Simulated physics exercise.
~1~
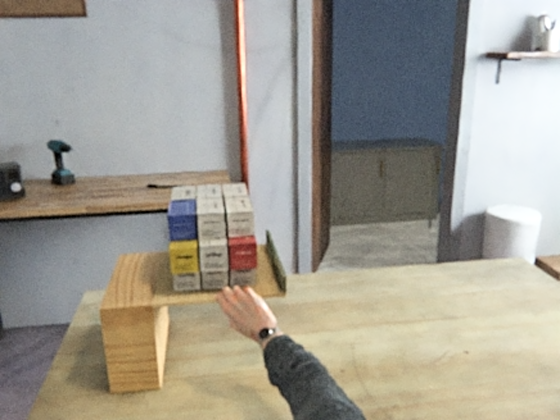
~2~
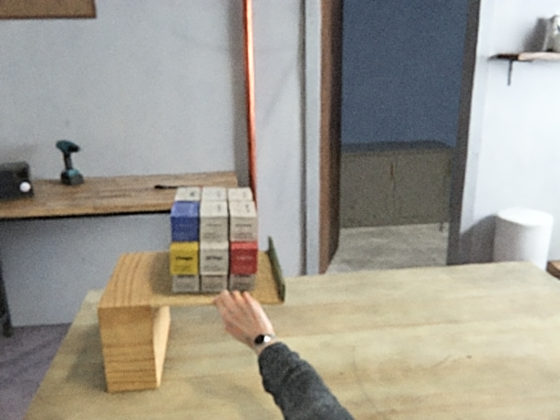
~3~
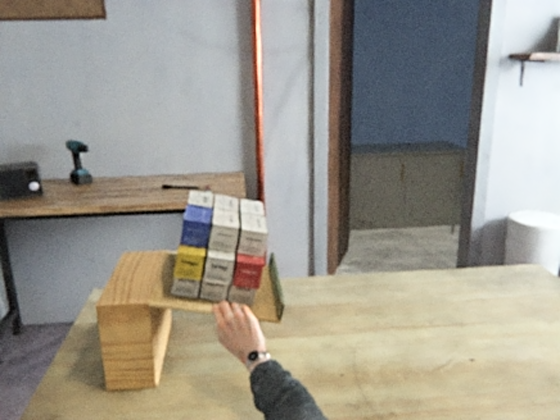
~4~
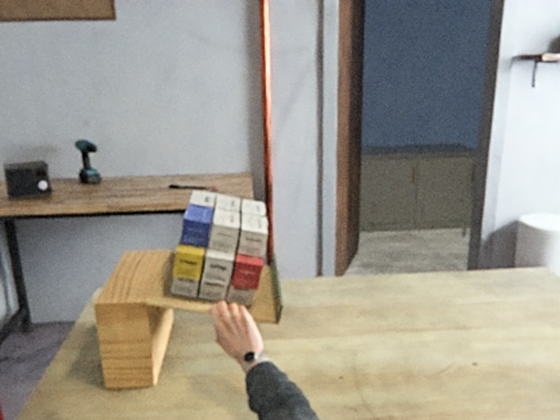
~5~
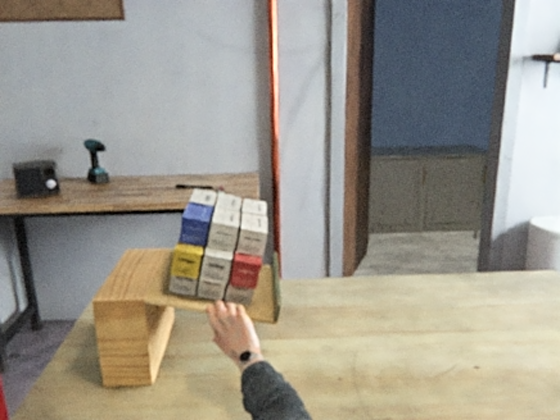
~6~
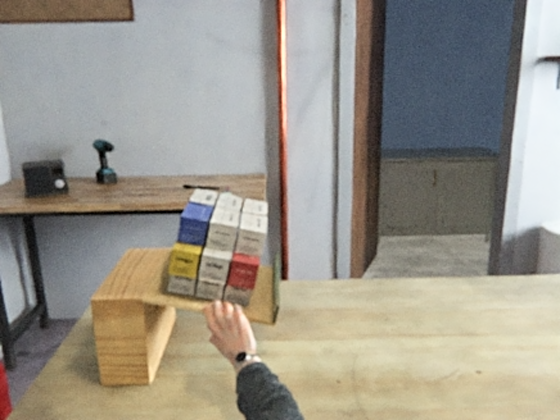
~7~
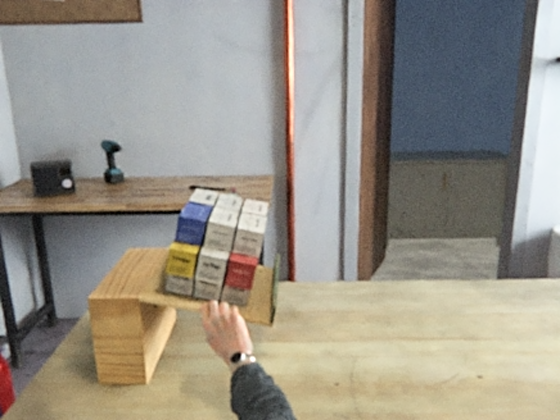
We see a stack of small packets, some blue, yellow and red, on a wooden tray with a hand at its edge. The tray dips gently toward the right and stops, and the packets lean with it, all staying aboard in their stack as the view drifts sideways.
